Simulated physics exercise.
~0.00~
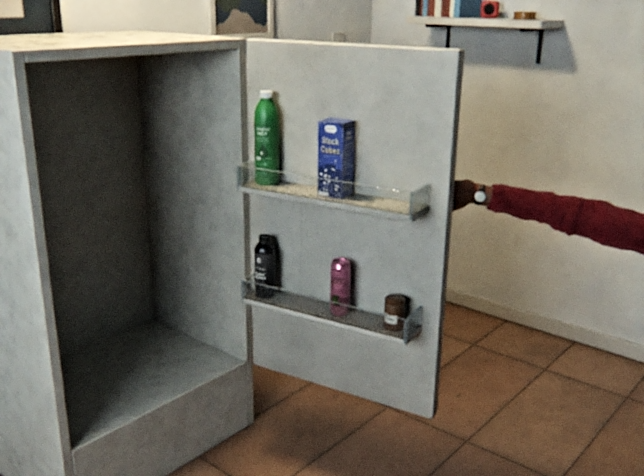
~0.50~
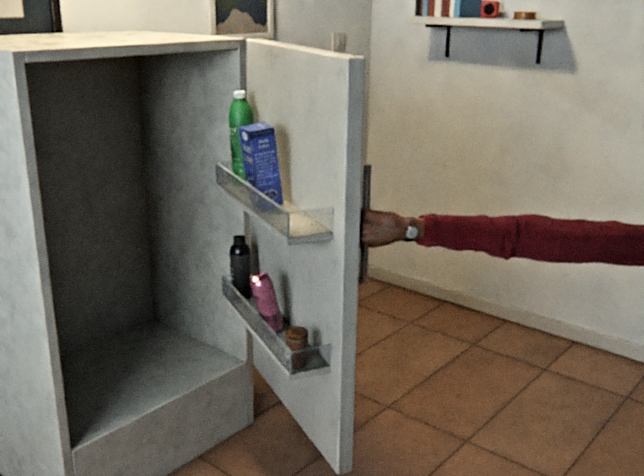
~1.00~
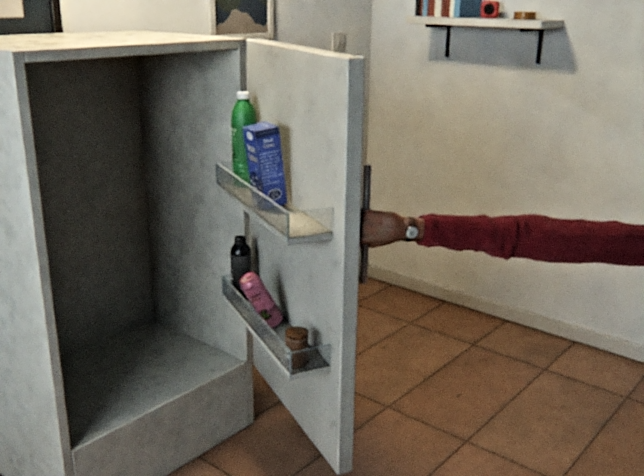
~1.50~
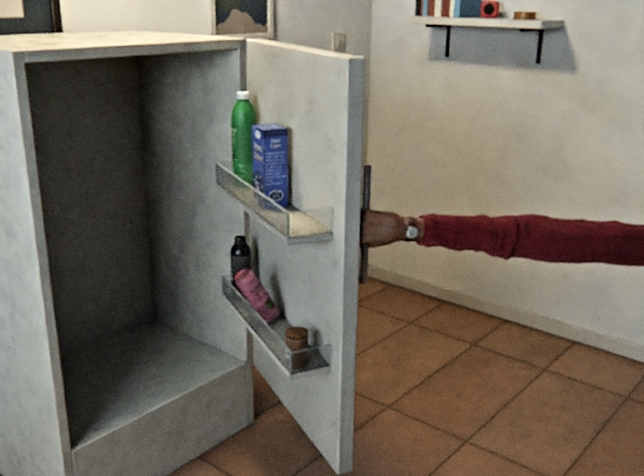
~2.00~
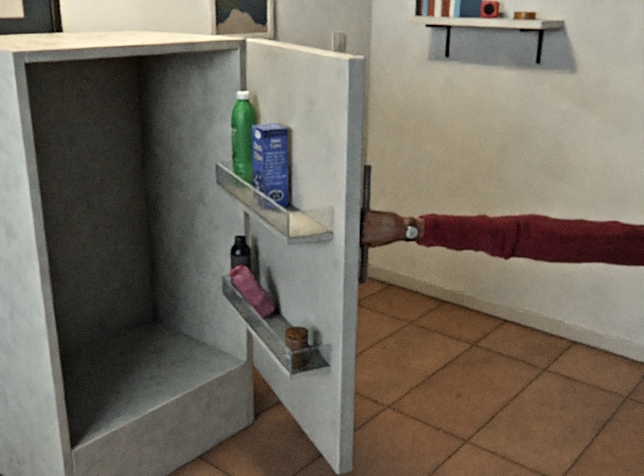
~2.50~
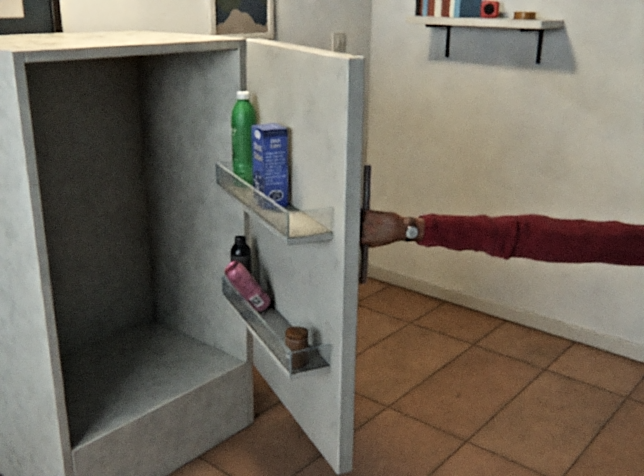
In a tiled room, a hand swings a fridge door partway, toppling a pink can.
